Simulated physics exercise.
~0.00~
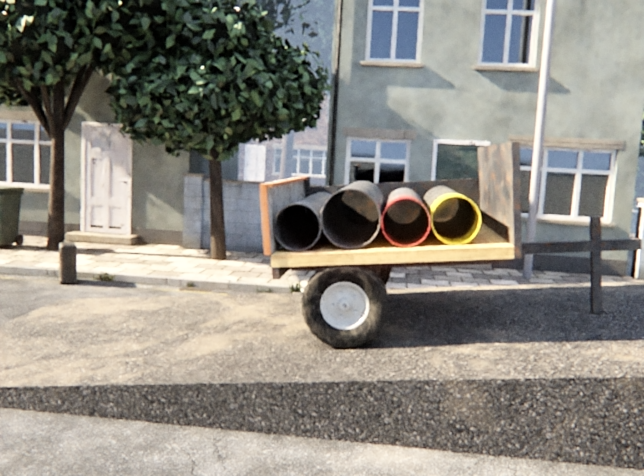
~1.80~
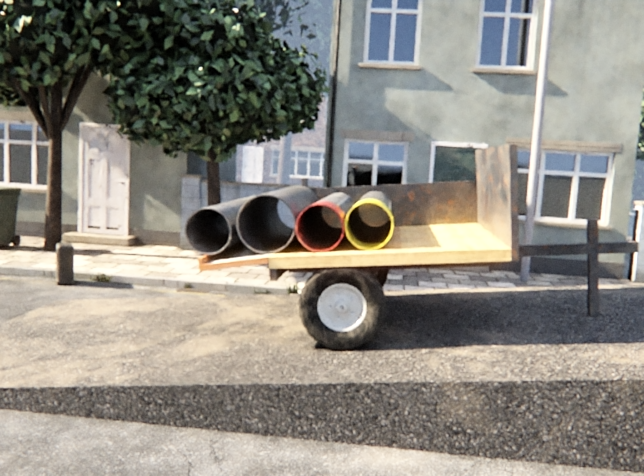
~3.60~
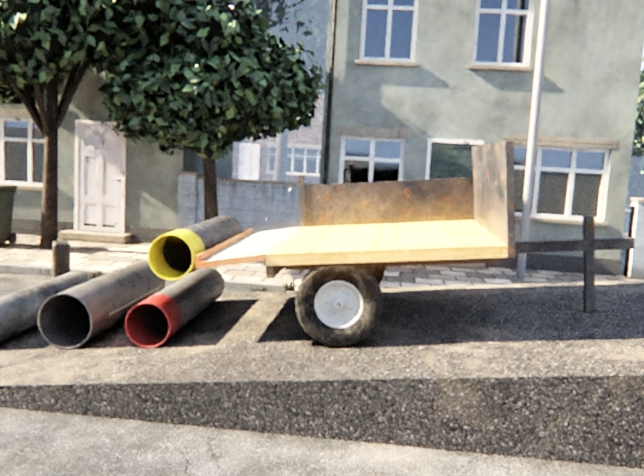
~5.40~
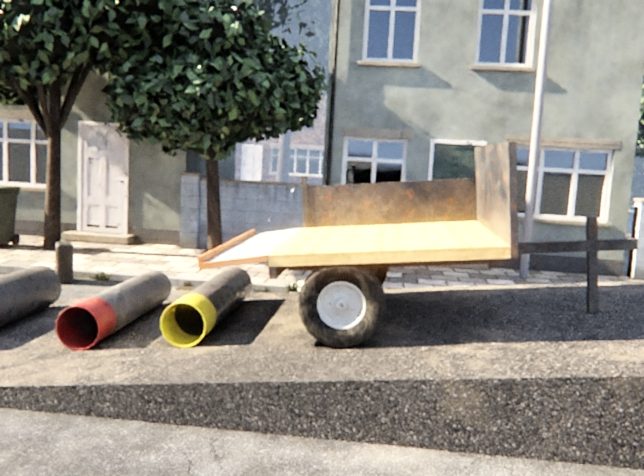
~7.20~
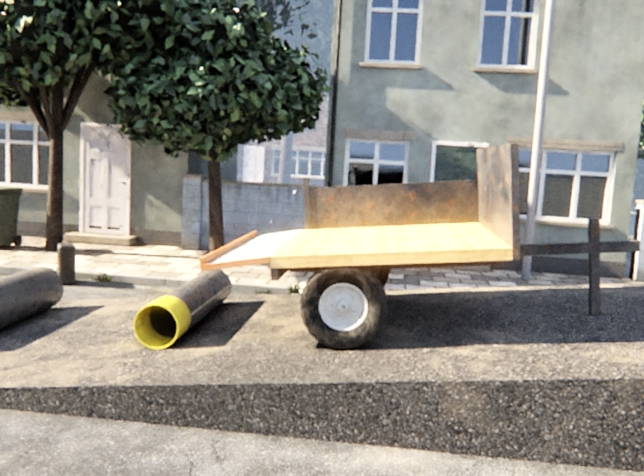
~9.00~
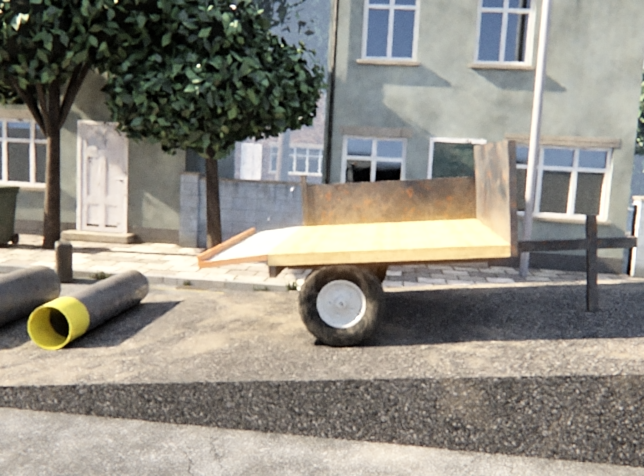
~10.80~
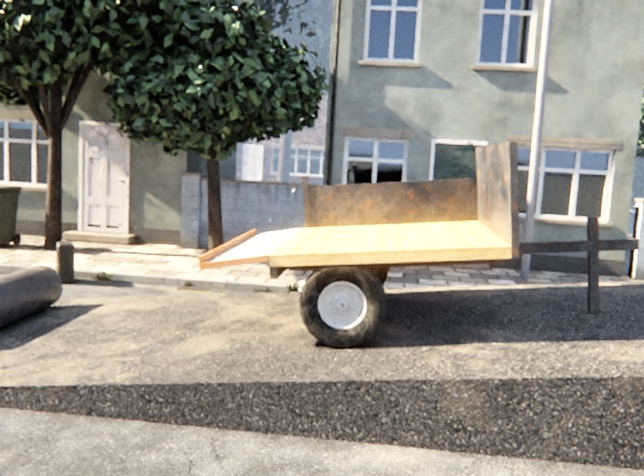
The clip shows a parked trailer loaded with four pipes, one marked red and one yellow, as its left tailgate swings down. The pipes roll left off the bed onto the sloping ground and keep rolling, the red and yellow ones leaving view, while the trailer stands empty.
